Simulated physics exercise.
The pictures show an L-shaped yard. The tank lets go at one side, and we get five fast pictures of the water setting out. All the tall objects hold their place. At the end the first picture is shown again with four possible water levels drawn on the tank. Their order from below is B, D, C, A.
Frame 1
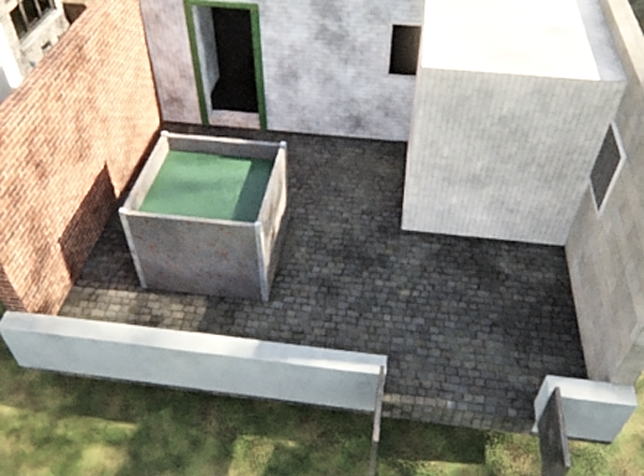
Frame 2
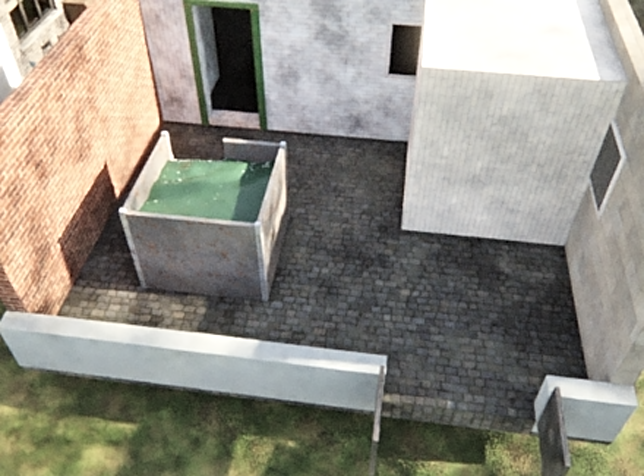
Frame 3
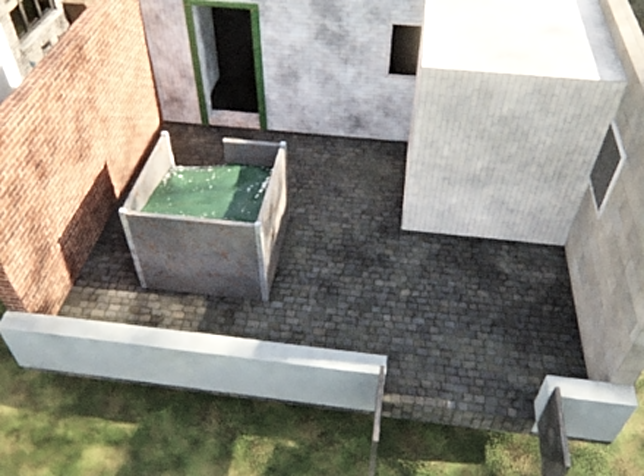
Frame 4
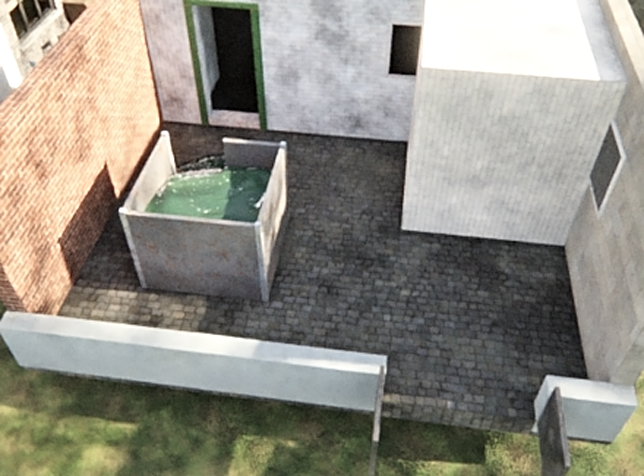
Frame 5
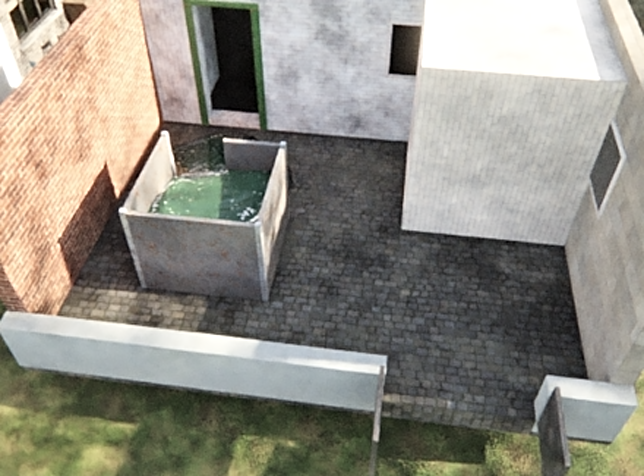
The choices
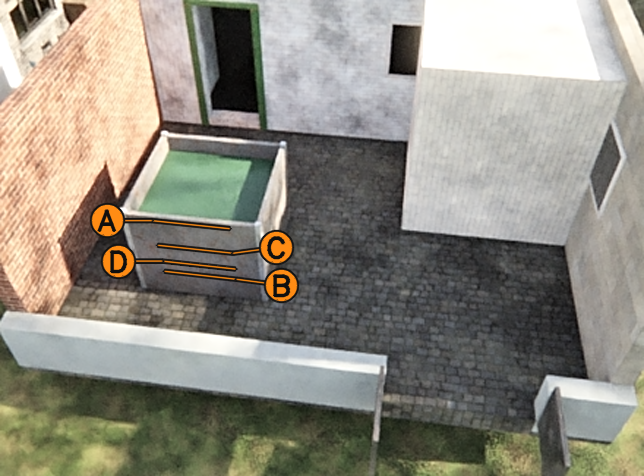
In this clip, a gap appears in the far wall of a raised tank of green water in a paved, walled yard, and the water ripples, drops lower and churns with white flecks near the opening while the surroundings stay still.
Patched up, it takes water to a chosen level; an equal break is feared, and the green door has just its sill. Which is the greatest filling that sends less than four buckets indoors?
Take B.
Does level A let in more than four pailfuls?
Yes, it does.
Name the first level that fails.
Level D.
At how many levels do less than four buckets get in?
One of the four.
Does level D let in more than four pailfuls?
Yes, that goes wrong.
On the marked copy, A at (190, 224); B at (200, 275); C at (195, 249); D at (198, 265); from the bottom up B, D, C, A.
With A, dozens of bucketfuls pour in.
With B, a bucket or two gets in.
With C, dozens of bucketfuls pour in.
With D, about 11 bucketfuls get in.
